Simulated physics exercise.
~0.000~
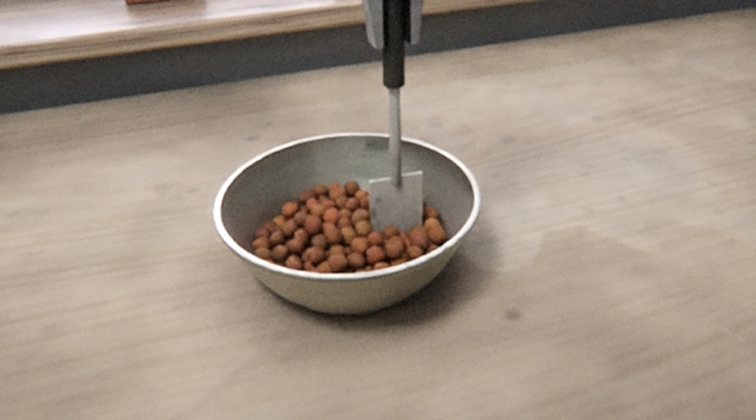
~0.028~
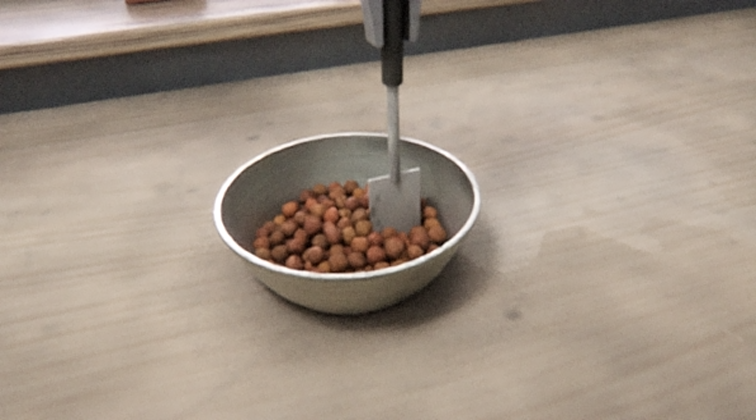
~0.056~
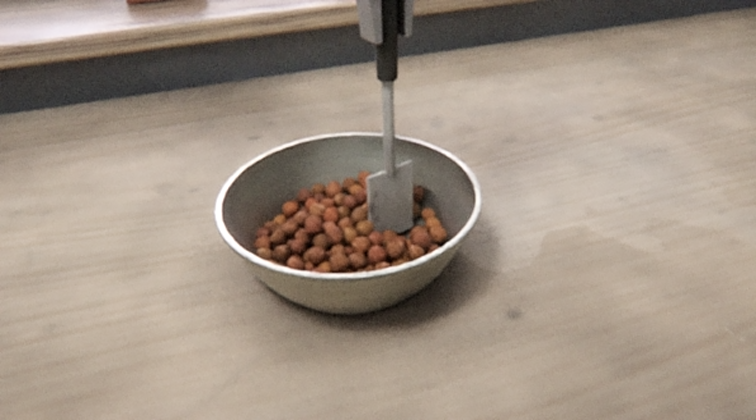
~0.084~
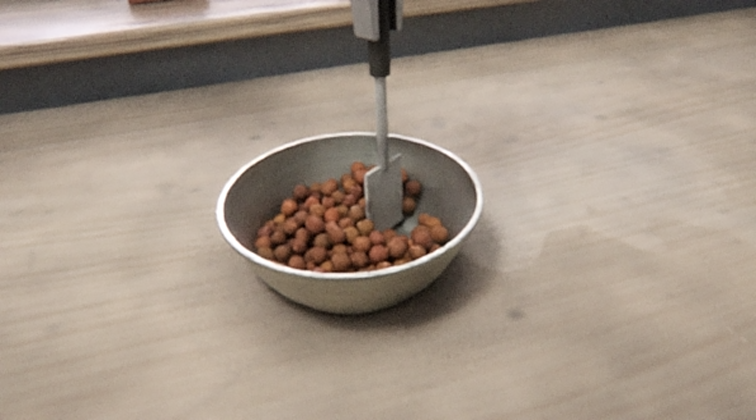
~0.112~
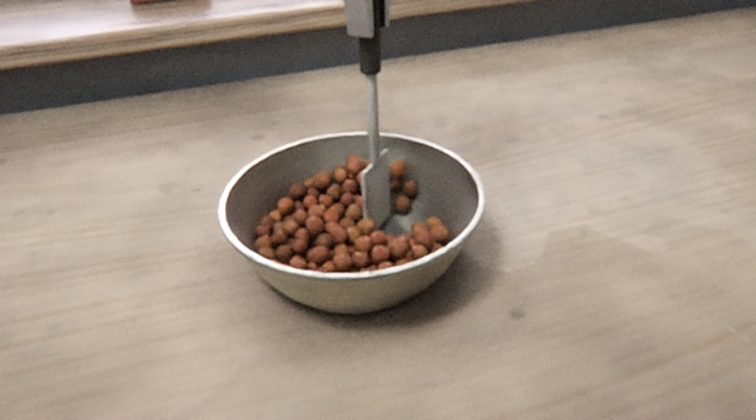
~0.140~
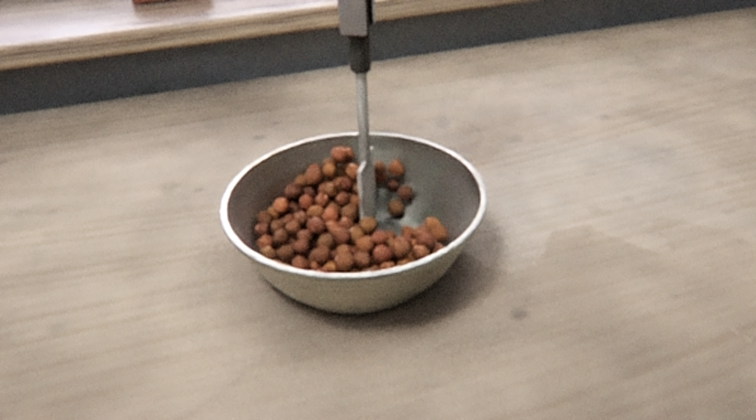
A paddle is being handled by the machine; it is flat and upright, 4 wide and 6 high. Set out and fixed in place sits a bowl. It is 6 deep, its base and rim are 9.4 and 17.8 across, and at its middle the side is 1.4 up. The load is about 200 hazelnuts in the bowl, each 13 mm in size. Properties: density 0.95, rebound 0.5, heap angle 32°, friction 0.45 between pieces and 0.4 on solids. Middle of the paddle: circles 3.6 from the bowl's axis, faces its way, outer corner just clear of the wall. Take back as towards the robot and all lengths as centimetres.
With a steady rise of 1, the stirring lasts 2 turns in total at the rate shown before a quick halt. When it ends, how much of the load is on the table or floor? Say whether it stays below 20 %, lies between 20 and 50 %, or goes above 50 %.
It stays below 20 %.
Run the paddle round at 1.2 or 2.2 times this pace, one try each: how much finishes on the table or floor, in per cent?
First try close to 10, second close to 30, in per cent.
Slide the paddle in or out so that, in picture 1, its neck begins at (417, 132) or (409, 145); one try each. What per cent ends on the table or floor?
Close to 10 per cent for the first and close to 15 per cent for the second.
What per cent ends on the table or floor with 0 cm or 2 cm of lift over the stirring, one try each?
I'd say some 5 per cent, and some 0 per cent.
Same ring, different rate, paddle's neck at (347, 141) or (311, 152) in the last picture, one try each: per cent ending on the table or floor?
First try: About 10 %; second try: About 35 %.
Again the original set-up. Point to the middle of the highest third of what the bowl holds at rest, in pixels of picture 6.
Centre, approx.: (393, 210).
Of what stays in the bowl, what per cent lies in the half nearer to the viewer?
About 45 %.
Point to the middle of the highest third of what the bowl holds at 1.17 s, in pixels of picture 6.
The centre lies near (331, 261) in the last picture.
By 0.66 s, 320° round, highest piece 7 above the table; 197 in the bowl, 1 on the table or floor.
By 1.17 s, 220° round, highest piece 7 above the table; 188 in the bowl, 8 on the table or floor, 2 in flight or on the tool.
By 1.63 s, 0° round, highest piece 5 above the table; 187 in the bowl, 11 on the table or floor.
By 2.33 s, 0° round, highest piece 5 above the table; 187 in the bowl, 11 on the table or floor.
Final count, 187 in the bowl, 11 on the table or floor. That is 6 % on the table or floor.
